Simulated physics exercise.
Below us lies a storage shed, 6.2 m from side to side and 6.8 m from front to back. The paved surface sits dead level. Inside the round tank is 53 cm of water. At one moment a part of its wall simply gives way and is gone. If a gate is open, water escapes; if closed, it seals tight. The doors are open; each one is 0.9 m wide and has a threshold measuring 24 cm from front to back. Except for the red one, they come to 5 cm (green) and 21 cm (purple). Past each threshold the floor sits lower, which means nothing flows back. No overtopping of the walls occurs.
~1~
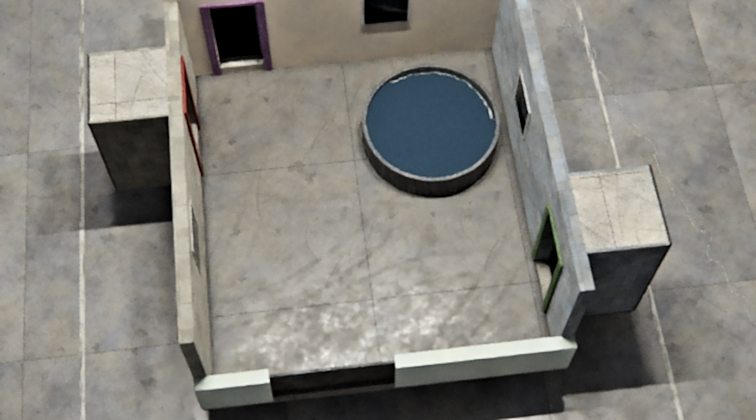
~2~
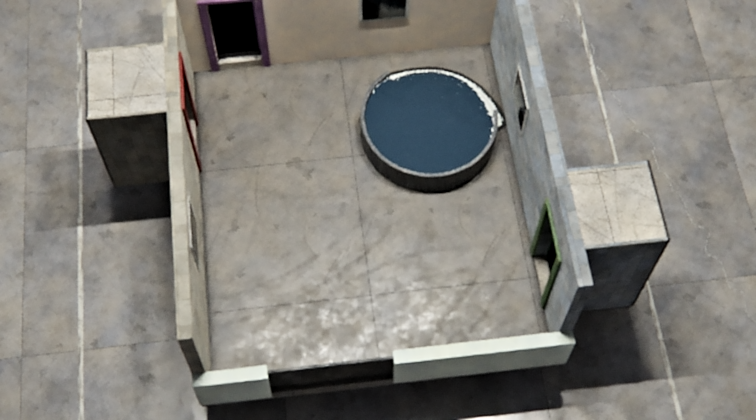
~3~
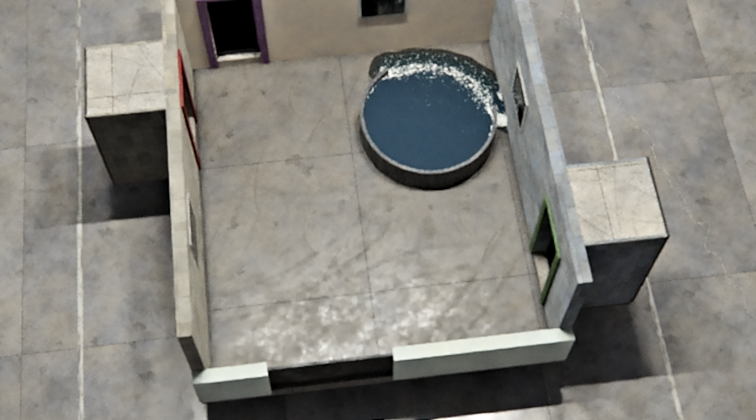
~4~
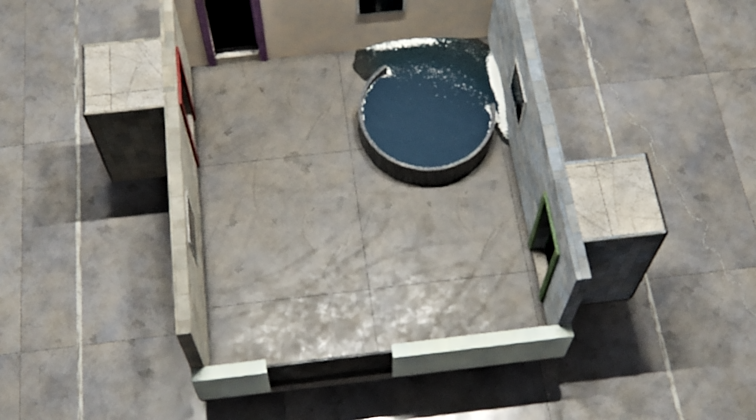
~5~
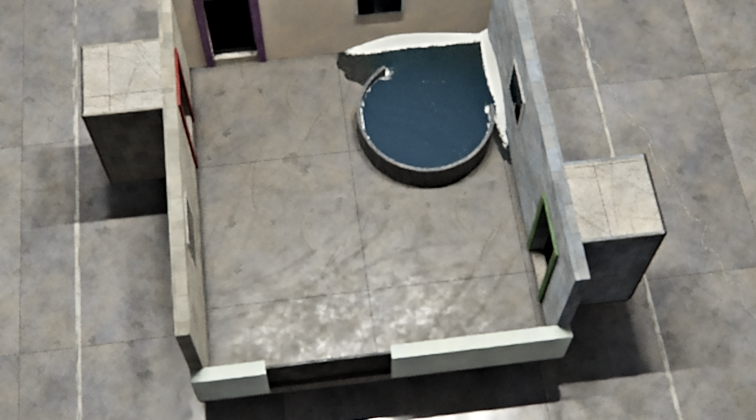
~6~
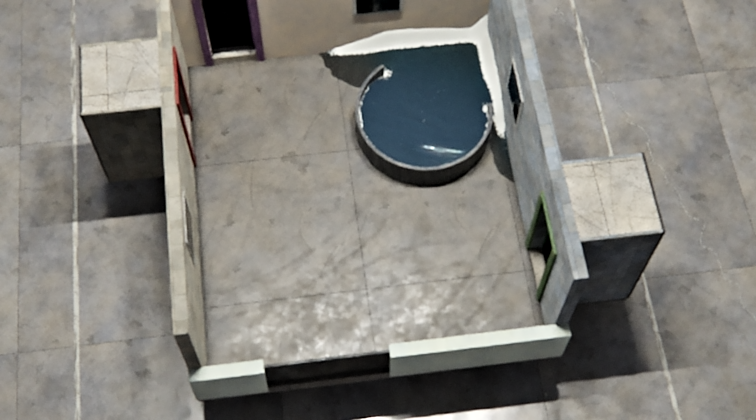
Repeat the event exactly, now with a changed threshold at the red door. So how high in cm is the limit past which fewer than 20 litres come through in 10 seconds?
The limit is about 12.5 cm.
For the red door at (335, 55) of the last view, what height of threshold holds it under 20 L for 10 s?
You'd want it roughly 10.5 cm high.
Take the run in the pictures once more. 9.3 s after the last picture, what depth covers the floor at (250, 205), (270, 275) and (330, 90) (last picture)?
In that order: 6, 4 and 3 cm.
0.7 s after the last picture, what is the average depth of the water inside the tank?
Around 30 centimetres.
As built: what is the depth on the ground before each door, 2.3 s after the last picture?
Green door 3 cm, purple door 6 cm, red door 9 cm.
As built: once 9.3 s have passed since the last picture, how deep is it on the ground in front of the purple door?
The depth there is around 7.5 cm.
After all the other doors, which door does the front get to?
It's the red door.
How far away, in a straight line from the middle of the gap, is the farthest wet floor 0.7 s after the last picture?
The front sits around 4.0 m out.
Then, 0.7 s after the last picture water covers 15 % of the floor, deepest (53 cm) near (482, 41); it has not reached the red door.
Then, 2.3 s after the last picture water covers 40 % of the floor, deepest (28 cm) near (494, 100); 9 cm at the red door, 0 litres in over its 26 cm threshold.
Then, 9.3 s after the last picture water covers 90 % of the floor, deepest (18 cm) near (494, 100); 9 cm at the red door, 0 litres in over its 26 cm threshold.
At the red door as built, the water peaked near 23 cm, 2.7 s after the last picture.
Run again over the same 10 s with other heights there, 33 litres in over 10.5 cm, 11 litres over 14.5 cm. The limit of 20 litres is kept from about 12.5 cm up.
